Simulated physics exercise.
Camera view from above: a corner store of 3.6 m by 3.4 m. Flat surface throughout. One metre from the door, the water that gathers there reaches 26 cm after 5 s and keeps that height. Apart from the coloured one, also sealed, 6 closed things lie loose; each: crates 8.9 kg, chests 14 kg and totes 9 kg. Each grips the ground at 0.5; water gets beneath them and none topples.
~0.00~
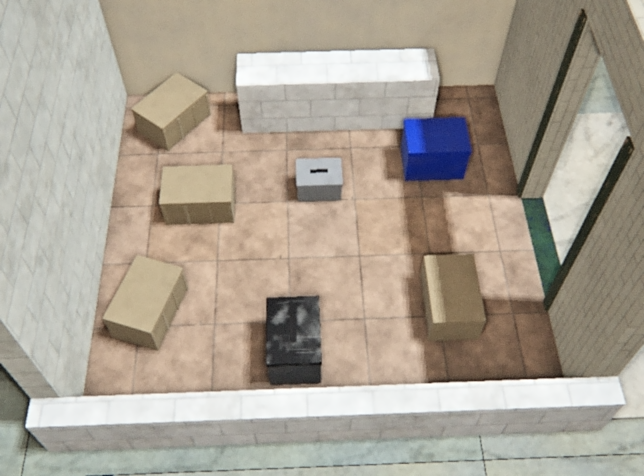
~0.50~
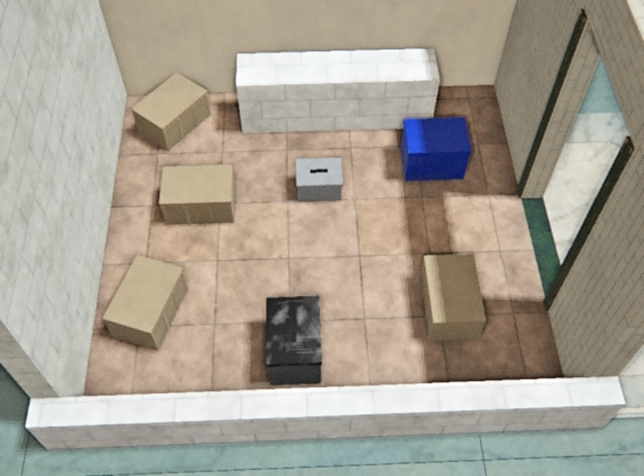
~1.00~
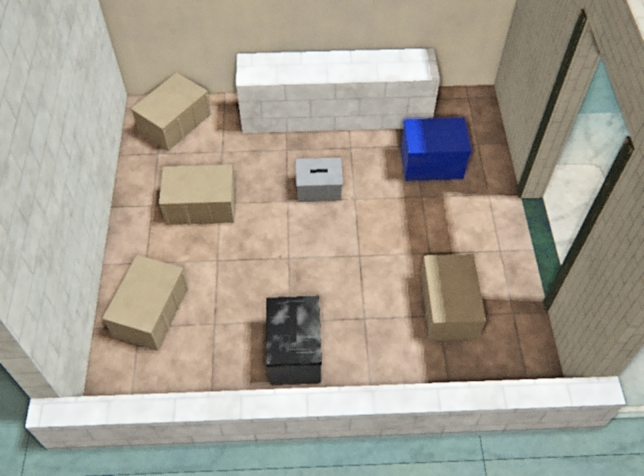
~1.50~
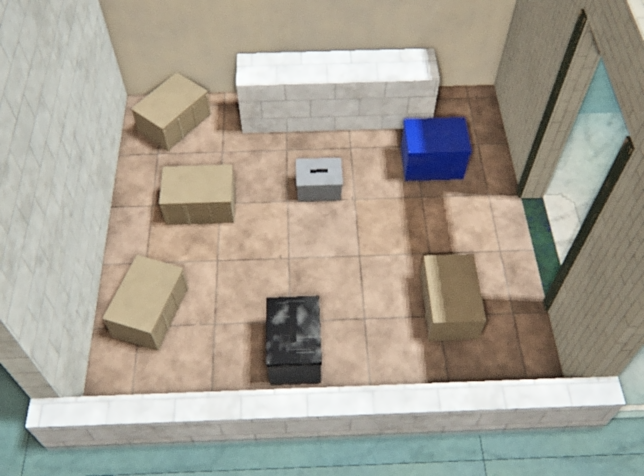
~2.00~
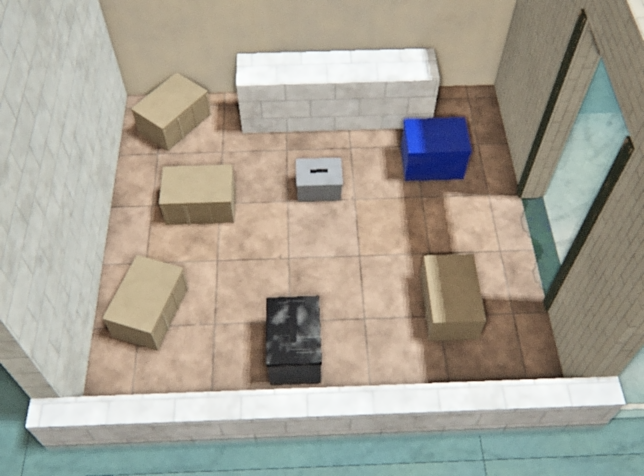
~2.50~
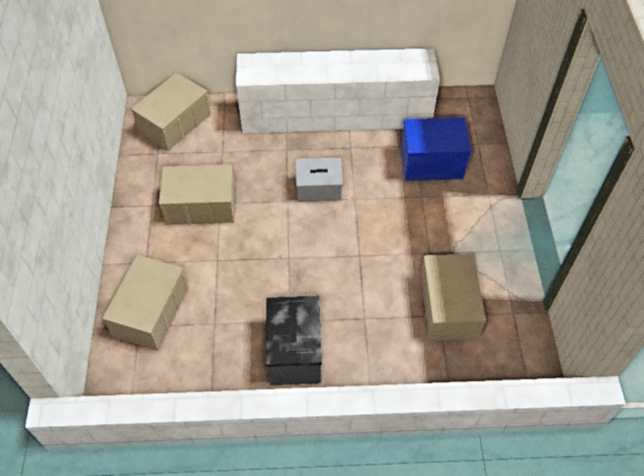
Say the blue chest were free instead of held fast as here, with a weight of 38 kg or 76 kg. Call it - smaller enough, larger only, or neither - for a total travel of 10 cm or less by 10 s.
Smaller enough.
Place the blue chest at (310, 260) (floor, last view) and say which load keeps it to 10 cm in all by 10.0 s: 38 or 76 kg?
Either load holds.
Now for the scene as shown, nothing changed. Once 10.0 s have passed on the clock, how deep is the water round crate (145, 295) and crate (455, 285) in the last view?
About 14 and 15 cm.
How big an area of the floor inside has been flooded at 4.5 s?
That flooded area is roughly 5.5 m2.
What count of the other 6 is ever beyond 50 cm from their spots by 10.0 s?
Answer: 5.
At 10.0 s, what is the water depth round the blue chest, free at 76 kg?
Something like 6 centimetres.
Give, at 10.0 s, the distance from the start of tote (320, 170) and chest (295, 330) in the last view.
First 140 cm, then 140 cm.
After 3.5 s the blue chest would be 0 cm from its start with 38 kg and 0 cm from its start with 76 kg; 1 cm of water round it then.
After 4.5 s the blue chest would be 0 cm from its start with 38 kg and 0 cm from its start with 76 kg; 3 cm of water round it then.
After 7.0 s the blue chest would be 0 cm from its start with 38 kg and 0 cm from its start with 76 kg; 6 cm of water round it then.
After 10.0 s the blue chest would be 0 cm from its start with 38 kg and 0 cm from its start with 76 kg; 6 cm of water round it then.
